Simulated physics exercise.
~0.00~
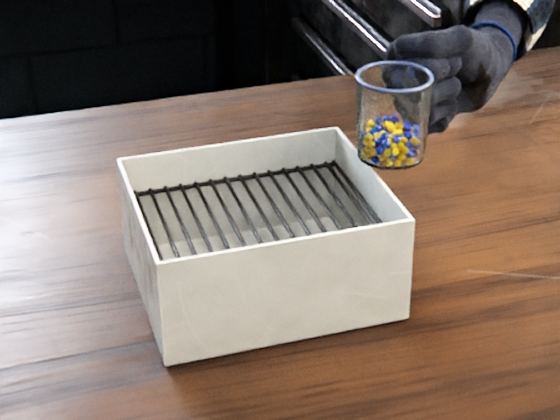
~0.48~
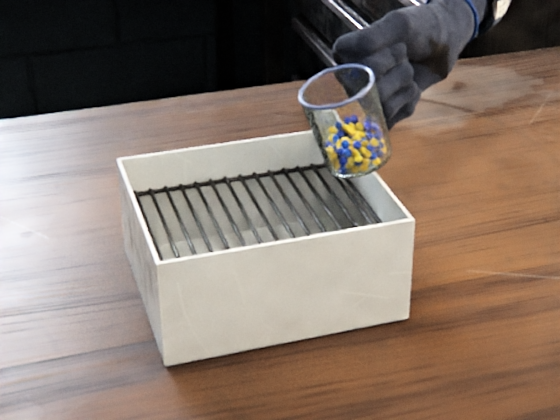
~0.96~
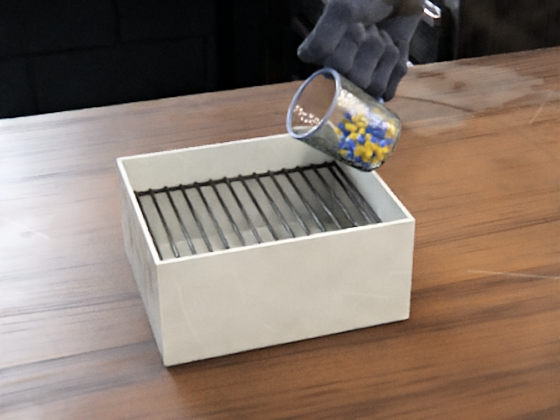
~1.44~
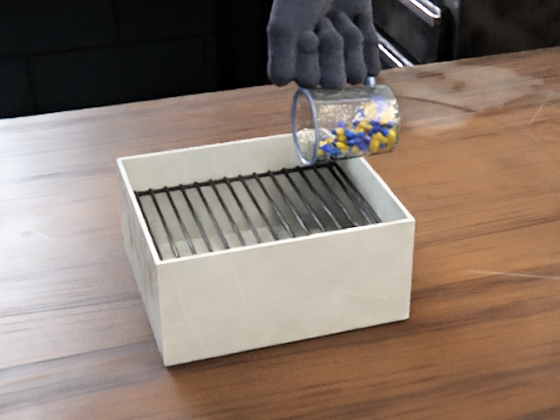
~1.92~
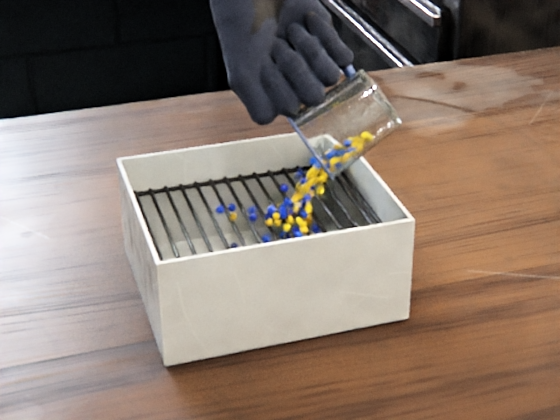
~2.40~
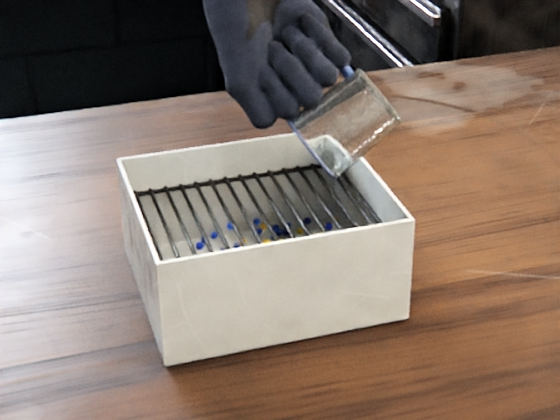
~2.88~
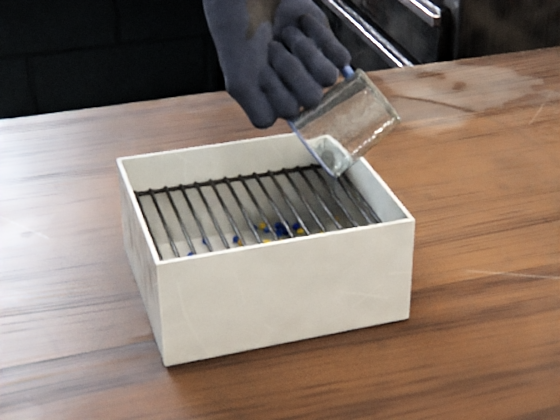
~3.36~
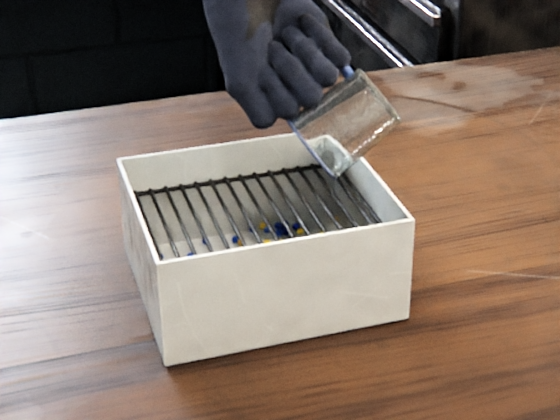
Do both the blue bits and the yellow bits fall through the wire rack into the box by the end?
Yes, the blue bits and the yellow bits both drop between the wires and end up in the box under the rack.
